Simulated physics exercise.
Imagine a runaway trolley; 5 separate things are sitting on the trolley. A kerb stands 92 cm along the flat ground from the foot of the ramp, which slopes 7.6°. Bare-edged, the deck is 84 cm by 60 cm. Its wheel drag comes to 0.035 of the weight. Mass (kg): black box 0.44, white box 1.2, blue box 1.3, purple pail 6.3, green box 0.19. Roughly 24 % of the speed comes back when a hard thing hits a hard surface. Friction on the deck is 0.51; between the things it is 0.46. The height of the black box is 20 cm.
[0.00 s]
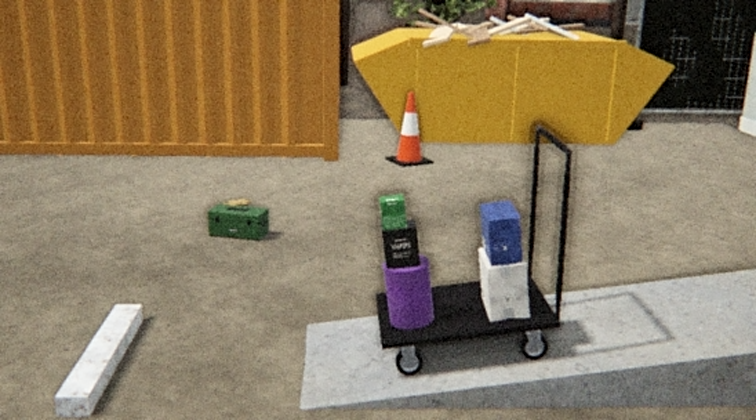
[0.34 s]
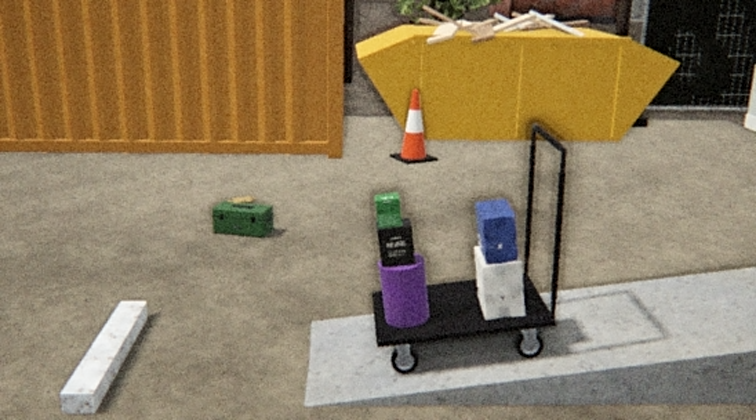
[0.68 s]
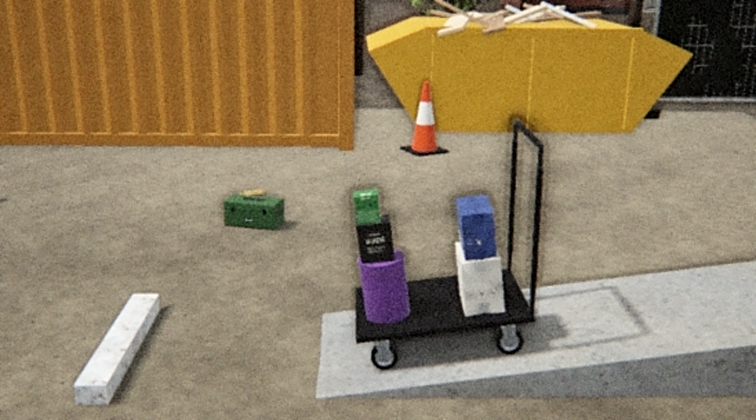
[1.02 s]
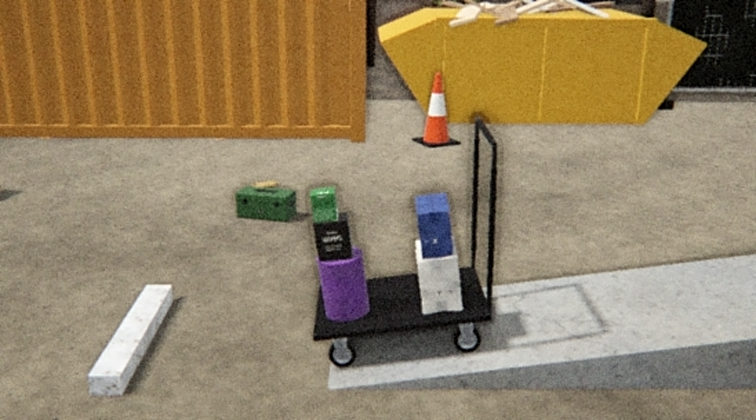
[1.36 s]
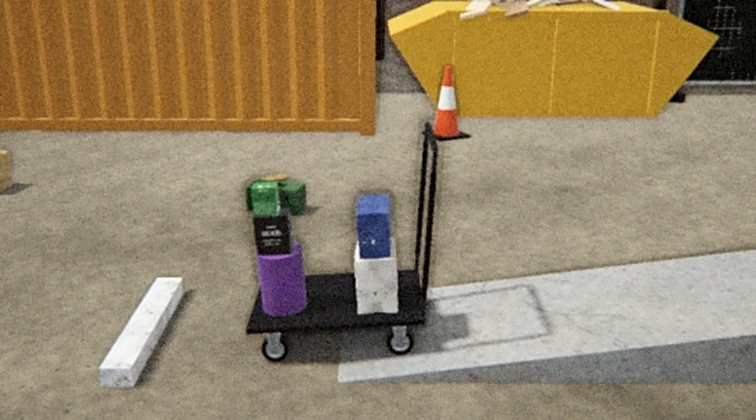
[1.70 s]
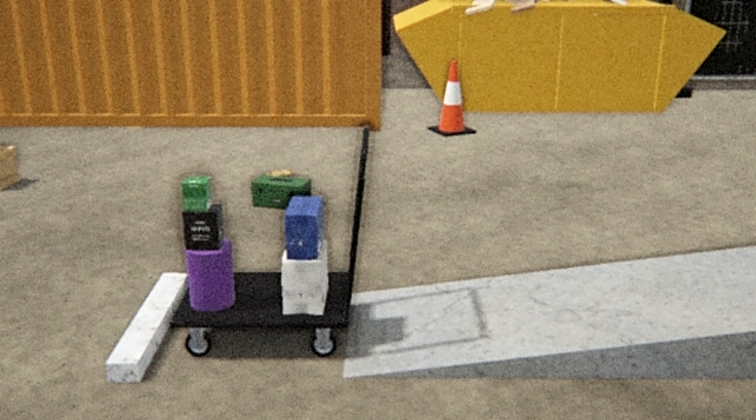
In a dirt yard seen from slightly above, an orange corrugated container and a yellow skip stand behind a traffic cone, a green toolbox and a pale ramp. A black trolley carries a green box on a black box on a purple pail at left, and a blue box on a white one at right. It rolls left off the ramp toward a white kerb, gathering speed, while the camera shifts slightly.
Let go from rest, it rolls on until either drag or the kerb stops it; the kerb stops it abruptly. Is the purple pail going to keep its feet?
Oh, it holds up fine.
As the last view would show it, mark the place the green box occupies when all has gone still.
I'd put it at around (140, 194).
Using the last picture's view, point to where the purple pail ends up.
It ends near (160, 274).
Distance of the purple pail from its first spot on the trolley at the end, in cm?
It ends up around 8 cm from its start.
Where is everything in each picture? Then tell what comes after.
Kerb 133 cm ahead; purple pail (409, 291); black box (400, 244), in the first picture.
Kerb 129 cm ahead; blue box (496, 231); green box (388, 210), in the second picture.
Kerb 114 cm ahead; black box (375, 239); white box (480, 276), in the third picture.
Kerb 89 cm ahead; blue box (434, 226); green box (324, 205), in the fourth picture.
Kerb 53 cm ahead; black box (274, 231); white box (377, 275), in the fifth picture.
Kerb 15 cm ahead; purple pail (211, 274); blue box (305, 228), in the sixth picture.
After 2.00 s, trolley at the kerb; purple pail moved 8 cm near (160, 274); blue box 13° off its base; white box 13° off its base.
After 2.20 s, trolley at the kerb; purple pail moved 8 cm near (160, 274); blue box 30° off its base; white box 30° off its base.
In the end (2.9 s), toppled on the trolley, white box and blue box; not toppled but over 10 cm from the start, green box; the other 2 under 10 cm from the start. At the end, from the last picture's camera, purple pail near (160, 274).
